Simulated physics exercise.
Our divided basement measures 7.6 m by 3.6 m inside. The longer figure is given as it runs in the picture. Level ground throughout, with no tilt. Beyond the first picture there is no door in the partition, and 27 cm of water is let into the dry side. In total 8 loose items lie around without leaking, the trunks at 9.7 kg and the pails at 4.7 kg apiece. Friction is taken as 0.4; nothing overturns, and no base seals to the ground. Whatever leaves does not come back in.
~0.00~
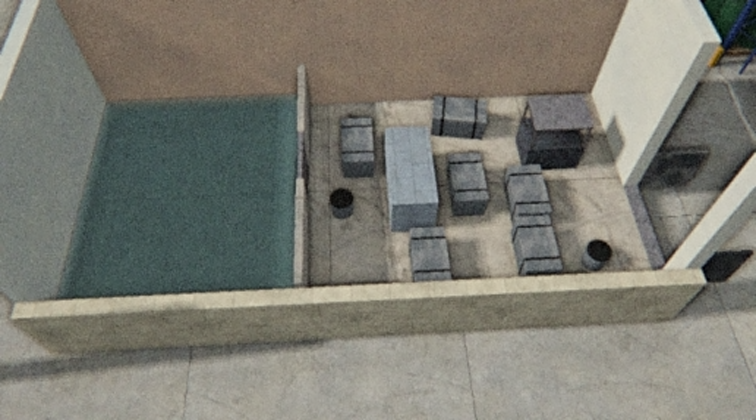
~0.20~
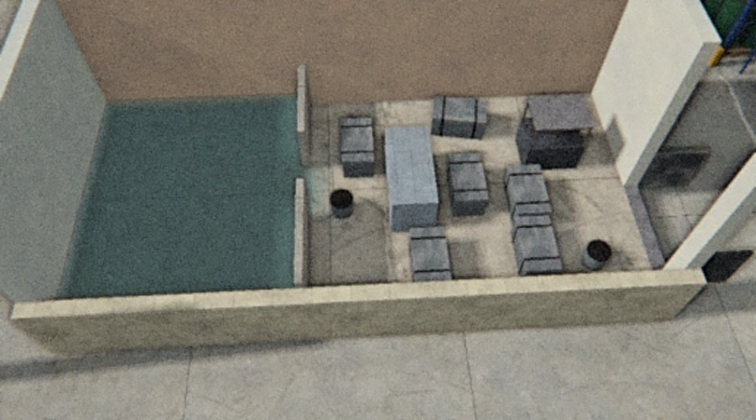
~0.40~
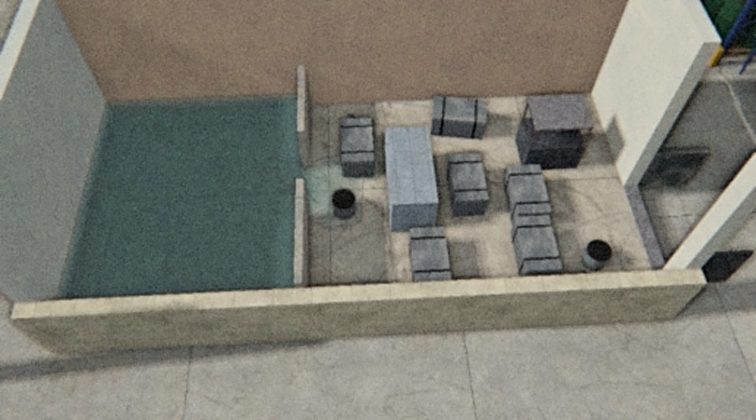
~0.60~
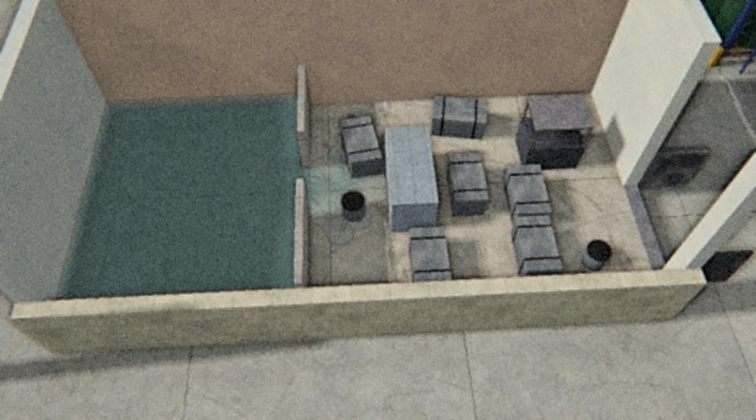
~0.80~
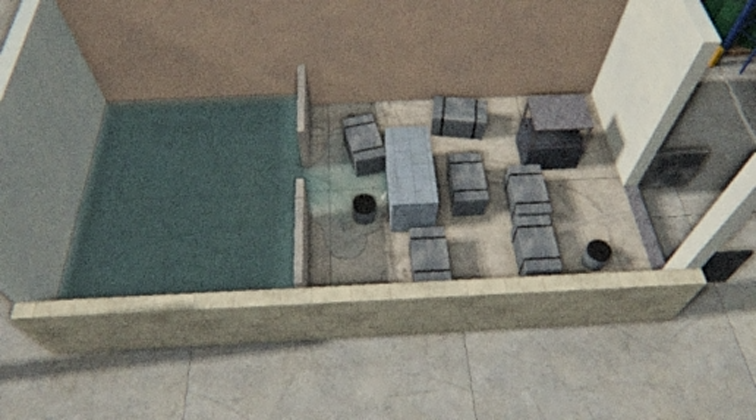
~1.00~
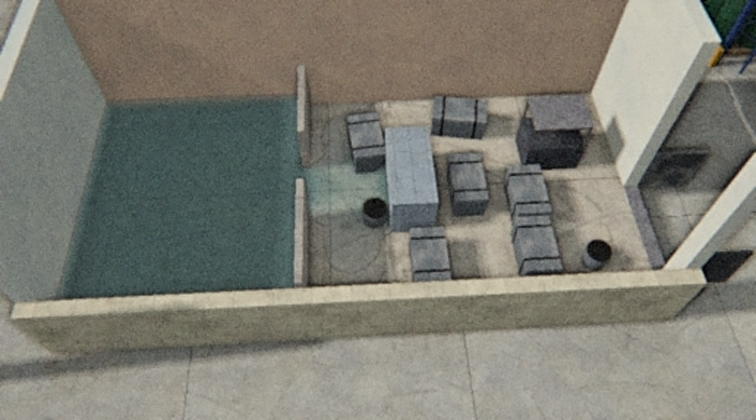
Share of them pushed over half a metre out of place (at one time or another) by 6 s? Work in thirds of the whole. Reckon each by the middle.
A third to two thirds.
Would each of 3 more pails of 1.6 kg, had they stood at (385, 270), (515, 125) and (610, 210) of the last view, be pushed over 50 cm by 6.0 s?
Order kept: Too far; too far; not that far.
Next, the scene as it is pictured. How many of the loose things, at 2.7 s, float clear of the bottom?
My tally comes to 2.
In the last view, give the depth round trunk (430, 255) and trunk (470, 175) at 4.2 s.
Depths: Near 2 cm, then near 0 cm.
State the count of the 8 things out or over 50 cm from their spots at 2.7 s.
2 in all.
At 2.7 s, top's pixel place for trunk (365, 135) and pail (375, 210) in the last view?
Near (388, 103) and (338, 289).
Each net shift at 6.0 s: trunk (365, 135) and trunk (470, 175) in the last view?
In turn: 140 cm, 0 cm.
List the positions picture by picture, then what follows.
The first picture shows a pail at (342, 198), on the bottom; a trunk at (357, 139), on the bottom; 10.9 m2 under water; 0 of 8 have shifted.
The second picture shows a pail at (342, 198), on the bottom; a trunk at (357, 139), on the bottom; water covers 11.2 m2; 0 of 8 have shifted.
The third picture shows a pail at (343, 198) rests on the ground; a trunk at (357, 139) rests on the ground; 11.6 m2 under water; 0 of 8 have shifted.
The fourth picture shows a pail at (353, 201), on the bottom, 16 cm from its start; a trunk at (360, 139) rests on the ground, 5 cm from its start; water covers 11.9 m2; 2 of 8 have shifted.
The fifth picture shows a pail at (364, 203), on the bottom, 32 cm from its start; a trunk at (364, 137) rests on the ground, 11 cm from its start; 12.5 m2 under water; 2 of 8 have shifted.
The sixth picture shows a pail at (375, 208), on the bottom, 48 cm from its start; a trunk at (366, 134), on the bottom, 15 cm from its start; 13.0 m2 under water; 2 of 8 have shifted.
After 1.4 s 1 of 8 are over 50 cm from their spots; 0 afloat.
After 2.7 s 2 of 8 are over 50 cm from their spots; 2 afloat.
After 4.2 s 2 of 8 are over 50 cm from their spots; 1 afloat.
After 6.0 s 5 of 8 are over 50 cm from their spots, and 5 have been at some point; 3 afloat.
